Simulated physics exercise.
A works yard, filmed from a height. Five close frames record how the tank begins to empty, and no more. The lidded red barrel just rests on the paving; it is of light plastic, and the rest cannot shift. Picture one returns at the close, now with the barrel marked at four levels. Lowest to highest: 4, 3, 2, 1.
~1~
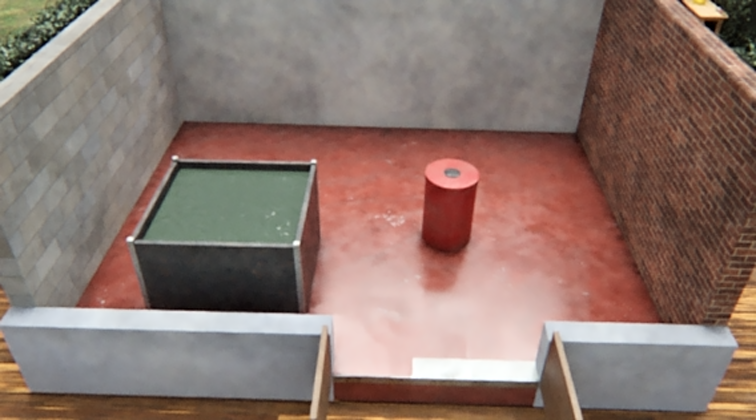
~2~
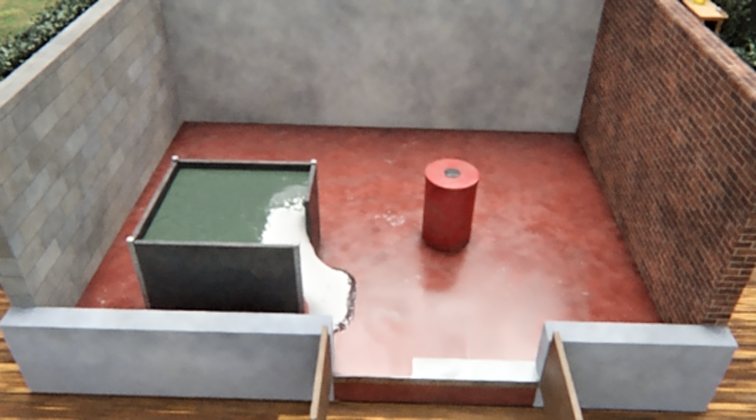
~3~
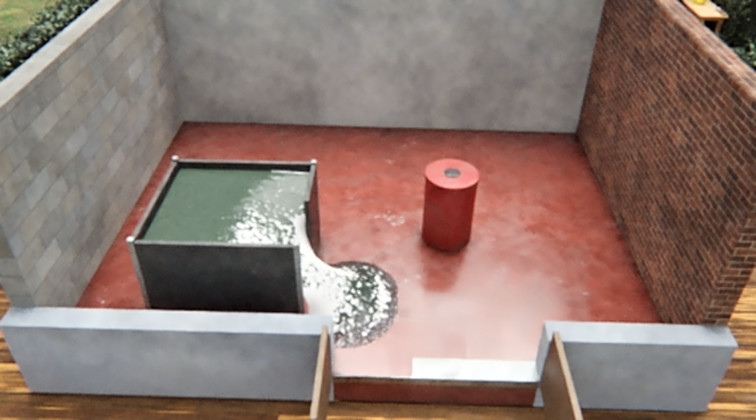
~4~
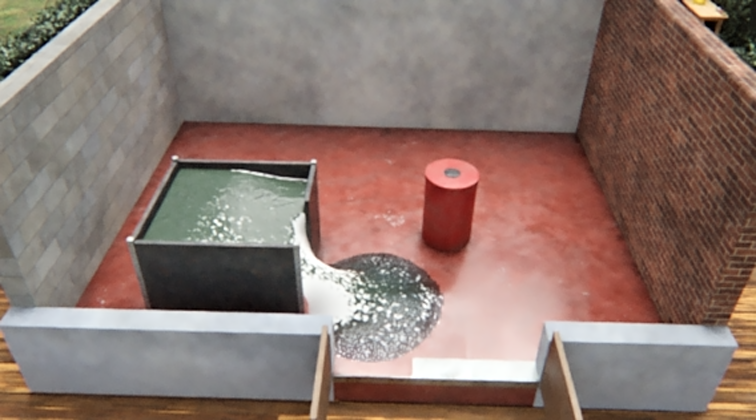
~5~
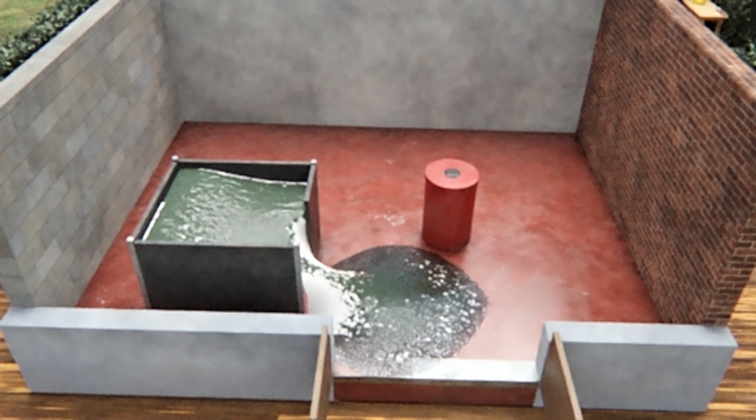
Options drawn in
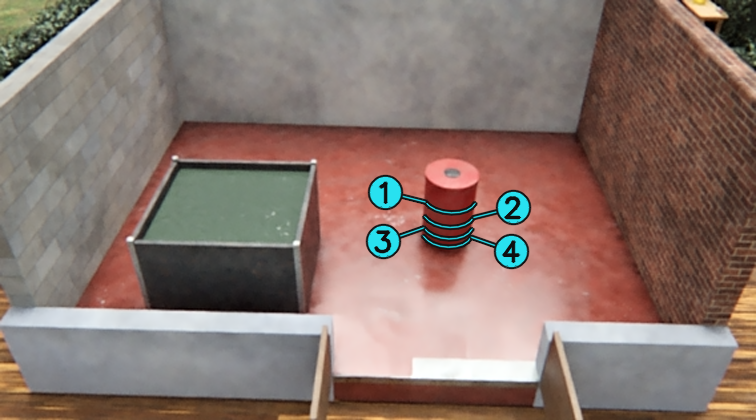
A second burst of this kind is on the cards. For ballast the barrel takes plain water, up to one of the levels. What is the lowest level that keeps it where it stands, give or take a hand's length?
That is line 3.
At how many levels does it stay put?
Three of them.
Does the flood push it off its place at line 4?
Yes, that goes wrong.
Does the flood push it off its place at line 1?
No, that is safe.
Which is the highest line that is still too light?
Here it is line 4.
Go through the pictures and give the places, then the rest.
The first frame shows lid of the red barrel at (451, 173); tank full, its middle at (232, 205); open gate at (438, 322).
In the second frame, 1 % of the ground wet, in view closest to the barrel at (343, 276).
In the third frame, 4 % of the ground wet, in view closest to the barrel at (373, 268).
In the fourth frame, 6 % of the ground wet, in view closest to the barrel at (413, 269).
The fifth frame shows lid of the red barrel at (451, 173); 10 % of the ground wet, in view closest to the barrel at (424, 255).
On the marked copy, 1 at (451, 212); 2 at (450, 227); 3 at (448, 238); 4 at (448, 247); from the bottom up 4, 3, 2, 1.
If 1 is chosen, it does not move.
If 2 is chosen, it does not move.
If 3 is chosen, it does not move.
If 4 is chosen, it is pushed about its own width away.
